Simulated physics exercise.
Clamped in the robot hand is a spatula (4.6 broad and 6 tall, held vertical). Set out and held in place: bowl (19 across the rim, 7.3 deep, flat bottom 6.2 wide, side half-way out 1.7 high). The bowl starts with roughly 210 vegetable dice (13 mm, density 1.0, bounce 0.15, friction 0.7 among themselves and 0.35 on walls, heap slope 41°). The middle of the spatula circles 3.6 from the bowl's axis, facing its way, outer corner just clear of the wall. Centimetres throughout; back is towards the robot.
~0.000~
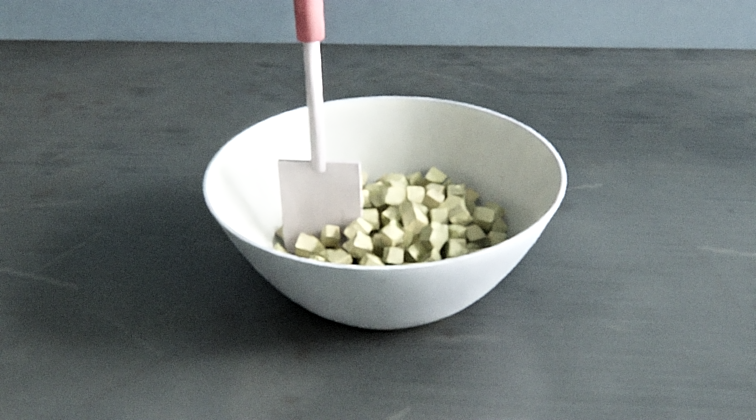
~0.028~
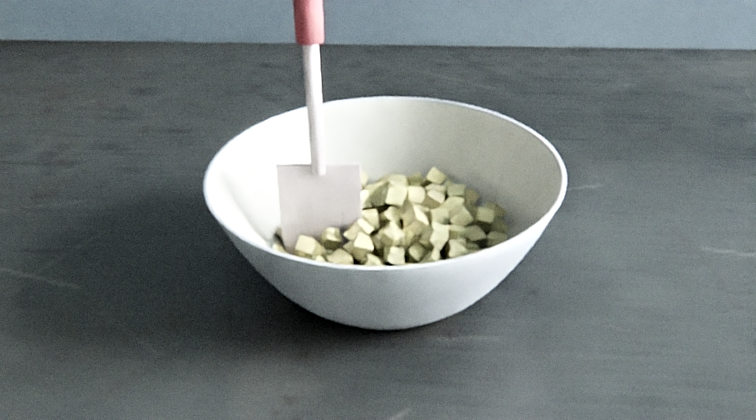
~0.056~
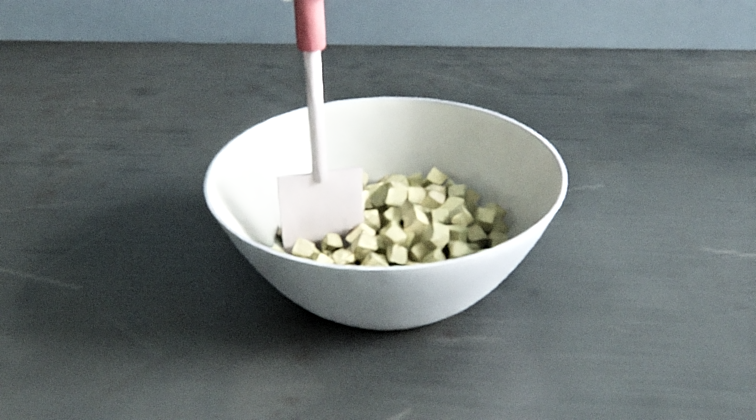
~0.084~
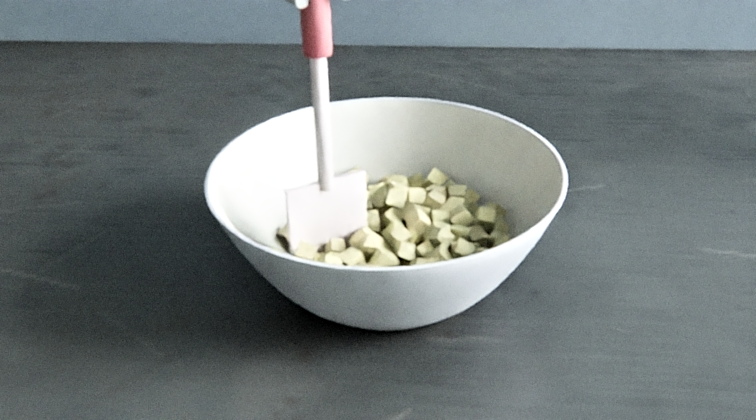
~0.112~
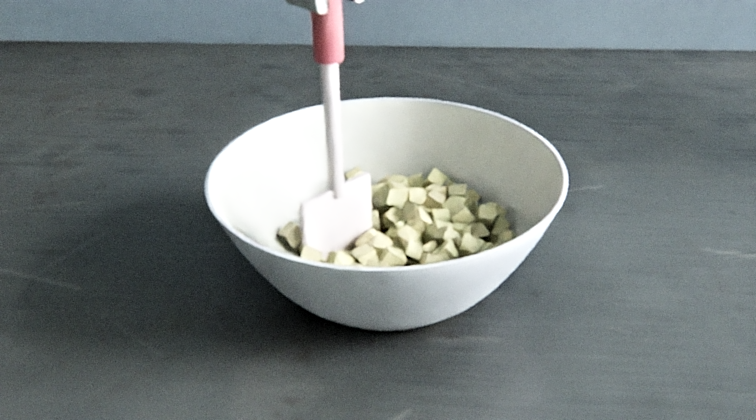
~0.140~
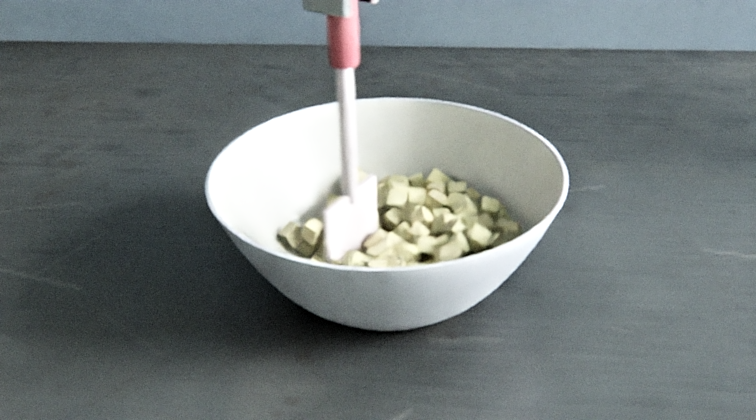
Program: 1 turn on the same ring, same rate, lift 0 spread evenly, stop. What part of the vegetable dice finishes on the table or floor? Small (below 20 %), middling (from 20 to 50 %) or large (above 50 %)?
A small share, below 20 %, ends on the table or floor.
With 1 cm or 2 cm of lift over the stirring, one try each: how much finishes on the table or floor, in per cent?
Some 5 and 5 per cent.
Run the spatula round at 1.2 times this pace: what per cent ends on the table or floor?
Some 5 per cent.
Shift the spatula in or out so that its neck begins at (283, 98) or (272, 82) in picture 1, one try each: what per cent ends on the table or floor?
About 0 and 0 per cent.
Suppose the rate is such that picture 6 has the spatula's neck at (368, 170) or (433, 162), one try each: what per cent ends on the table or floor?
Some 5 and 35 per cent.
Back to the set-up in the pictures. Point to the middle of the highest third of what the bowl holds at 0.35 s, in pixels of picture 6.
At about (479, 164).
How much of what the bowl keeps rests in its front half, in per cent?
About 75 per cent.
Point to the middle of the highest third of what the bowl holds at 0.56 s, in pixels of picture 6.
Around (311, 152).
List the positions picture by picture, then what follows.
Spatula neck at (317, 136), 0° round; upper third of the load around (413, 232), from x 280 to 500, top at y 175; 209 in the bowl, in the first frame.
Spatula neck at (316, 139), 5° round; upper third of the load around (413, 233), from x 280 to 500, top at y 175, in the second frame.
Spatula neck at (318, 147), 19° round; upper third of the load around (401, 238), from x 275 to 500, top at y 175, in the third frame.
Spatula neck at (324, 155), 35° round; upper third of the load around (401, 247), from x 275 to 505, top at y 175, in the fourth frame.
Spatula neck at (334, 162), 50° round; upper third of the load around (399, 248), from x 285 to 505, top at y 180, in the fifth frame.
Spatula neck at (349, 167), 65° round; upper third of the load around (416, 243), from x 290 to 515, top at y 180; 209 in the bowl, in the sixth frame.
By 0.35 s, 179° round, highest piece 8 above the table; 209 in the bowl.
By 0.56 s, 292° round, highest piece 9 above the table; 203 in the bowl, 1 on the table or floor, 5 in flight or on the tool.
By 0.87 s, 0° round, highest piece 8 above the table; 197 in the bowl, 12 on the table or floor.
By 1.57 s, 0° round, highest piece 7 above the table; 197 in the bowl, 12 on the table or floor.
Final count, 197 in the bowl, 12 on the table or floor. That is 6 % on the table or floor.
